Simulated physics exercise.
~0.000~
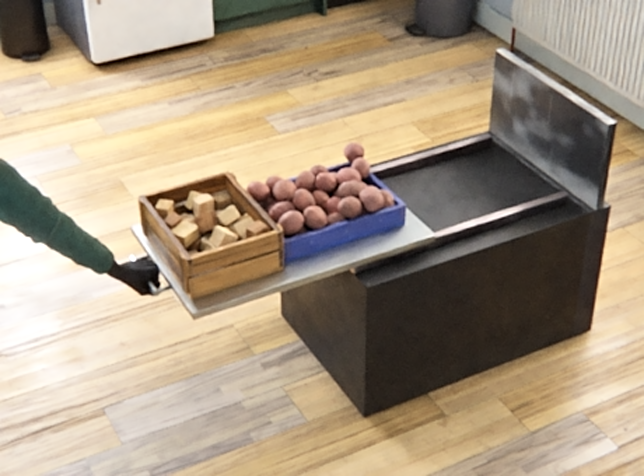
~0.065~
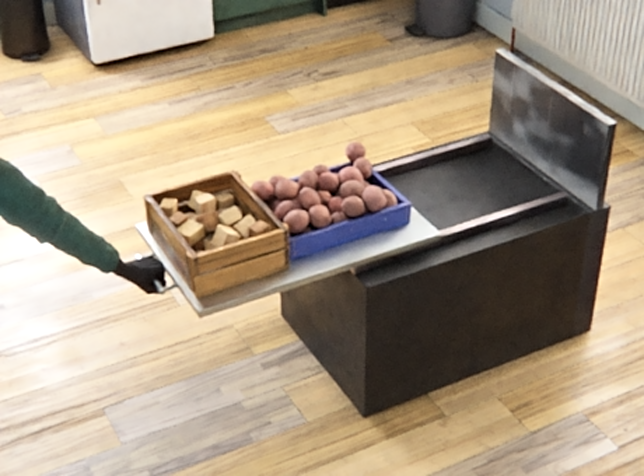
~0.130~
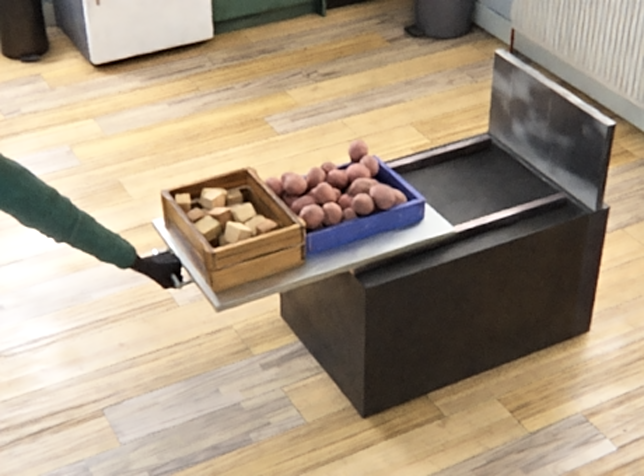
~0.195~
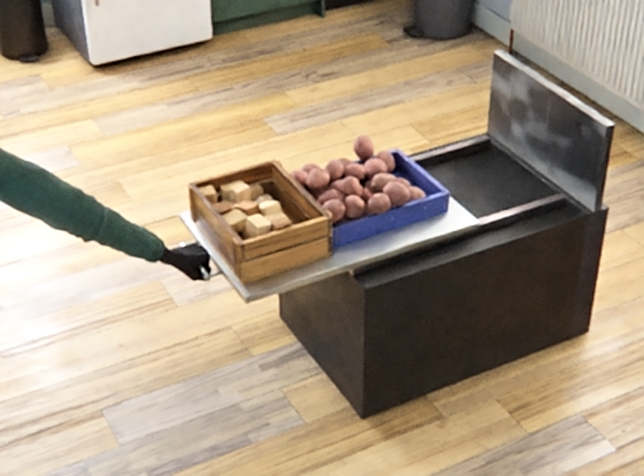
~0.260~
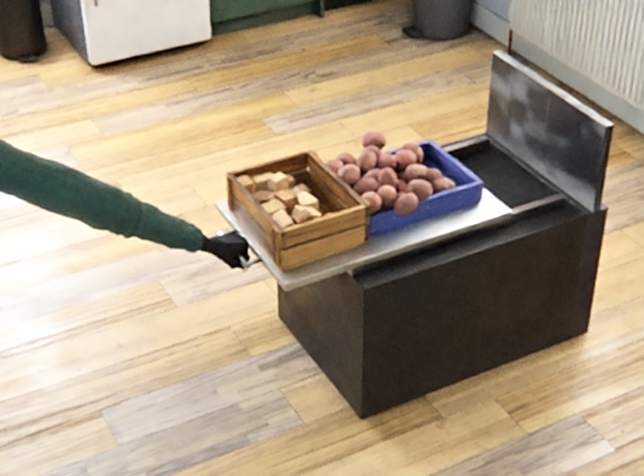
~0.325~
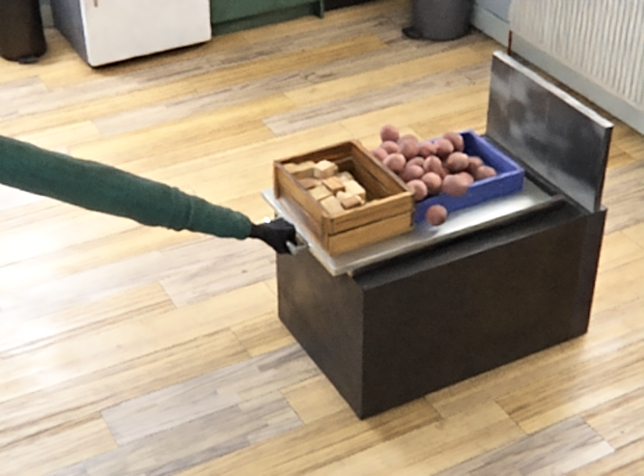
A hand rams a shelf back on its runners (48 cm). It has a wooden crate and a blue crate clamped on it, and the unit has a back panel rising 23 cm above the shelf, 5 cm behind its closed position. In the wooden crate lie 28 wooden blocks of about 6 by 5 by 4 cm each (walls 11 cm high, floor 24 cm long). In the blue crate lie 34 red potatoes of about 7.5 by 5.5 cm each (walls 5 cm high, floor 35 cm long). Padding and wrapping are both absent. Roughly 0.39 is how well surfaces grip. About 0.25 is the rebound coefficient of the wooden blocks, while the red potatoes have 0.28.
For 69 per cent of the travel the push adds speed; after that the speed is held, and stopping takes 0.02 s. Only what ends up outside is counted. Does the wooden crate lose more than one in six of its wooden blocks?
No.
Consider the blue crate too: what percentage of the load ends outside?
For the blue crate, roughly 50 percent.
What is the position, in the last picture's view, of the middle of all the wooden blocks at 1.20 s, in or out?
At about (367, 195).
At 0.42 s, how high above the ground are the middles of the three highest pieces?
Close to 68 cm, on average.
After 0.34 s, the shelf hits its stop.
After 0.42 s, 0 of 28 out of the wooden crate and 5 of 34 out of the blue crate.
After 0.54 s, 0 of 28 out of the wooden crate and 9 of 34 out of the blue crate.
After 0.76 s, 0 of 28 out of the wooden crate and 15 of 34 out of the blue crate.
Outcome (at 1.20 s), 0 of 28 out of the wooden crate and 17 of 34 out of the blue crate. Asked share, 0 of 28, 0 per cent.
